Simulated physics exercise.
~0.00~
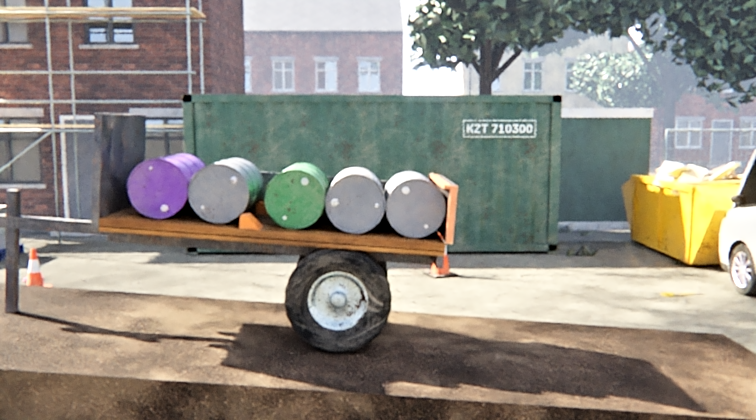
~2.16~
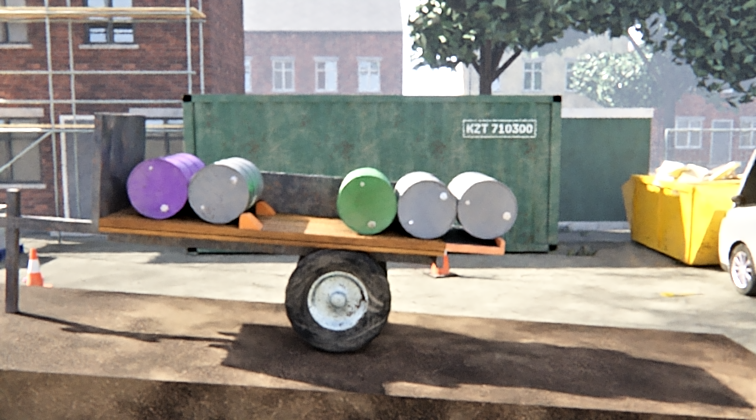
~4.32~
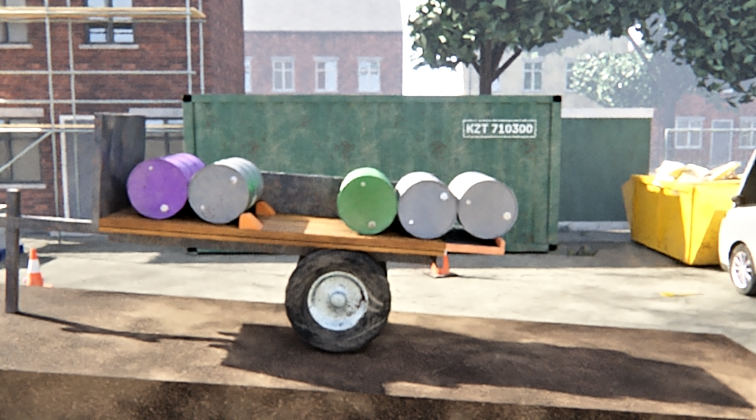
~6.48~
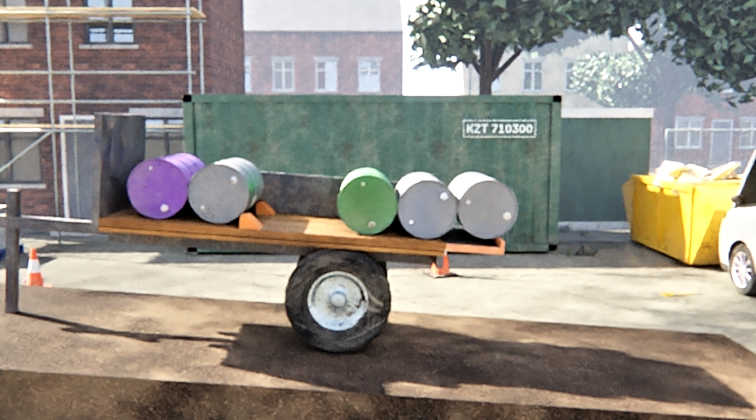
A sloping trailer carried five drums on its bed, and when its tailgate dropped down, the green drum and the two gray ones beside it rolled right and stopped against the lowered gate's lip, while the purple and another gray stayed behind an orange chock.
